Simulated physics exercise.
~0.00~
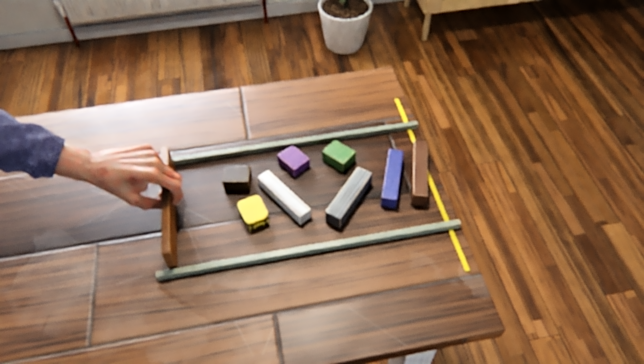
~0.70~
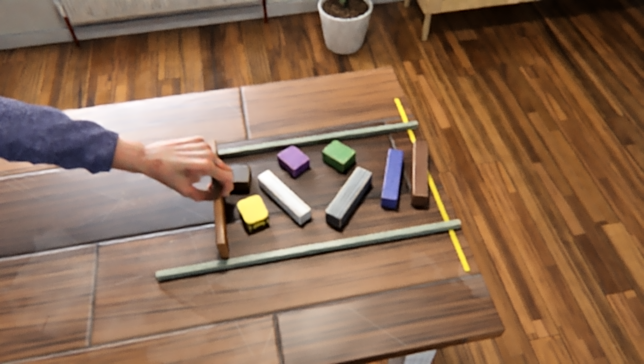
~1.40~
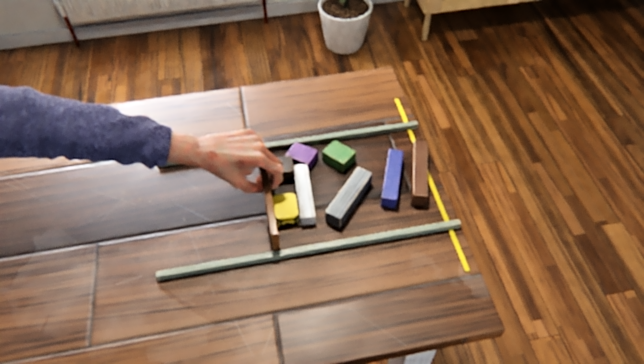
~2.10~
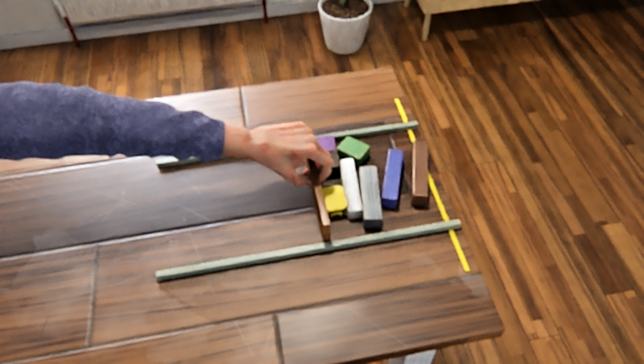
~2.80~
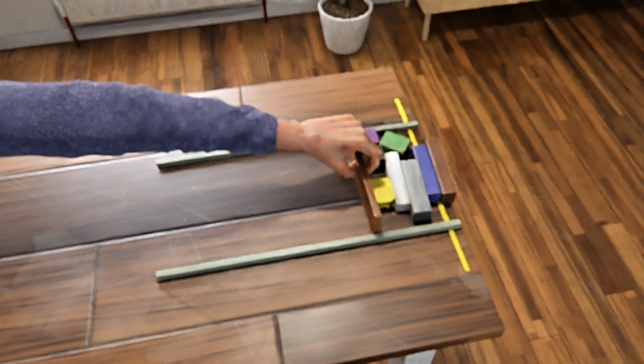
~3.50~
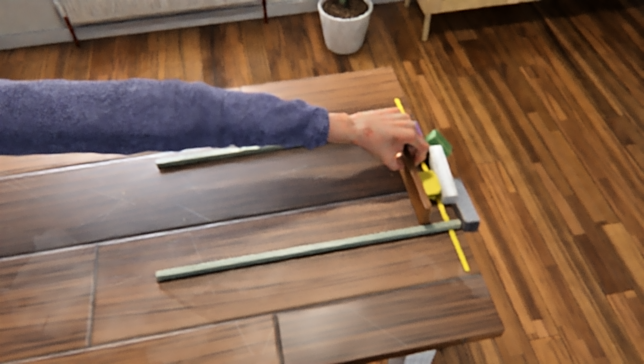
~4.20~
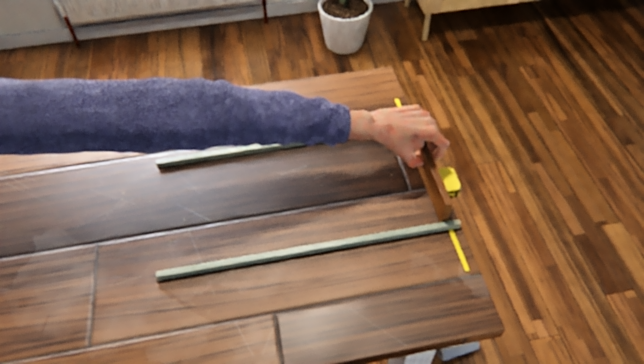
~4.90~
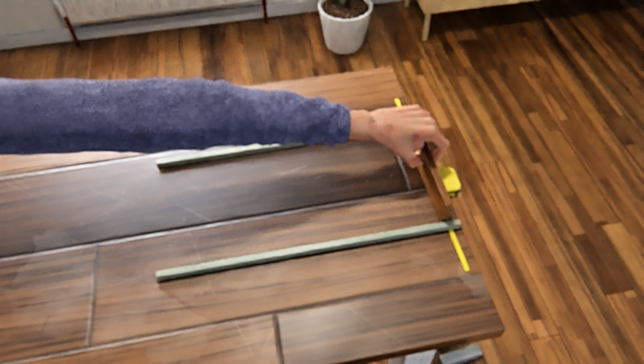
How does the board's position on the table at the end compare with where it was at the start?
It starts on the left of the group of blocks, near the left part of the two green-grey rails, and ends far to the right, standing at the yellow tape by the table's edge.
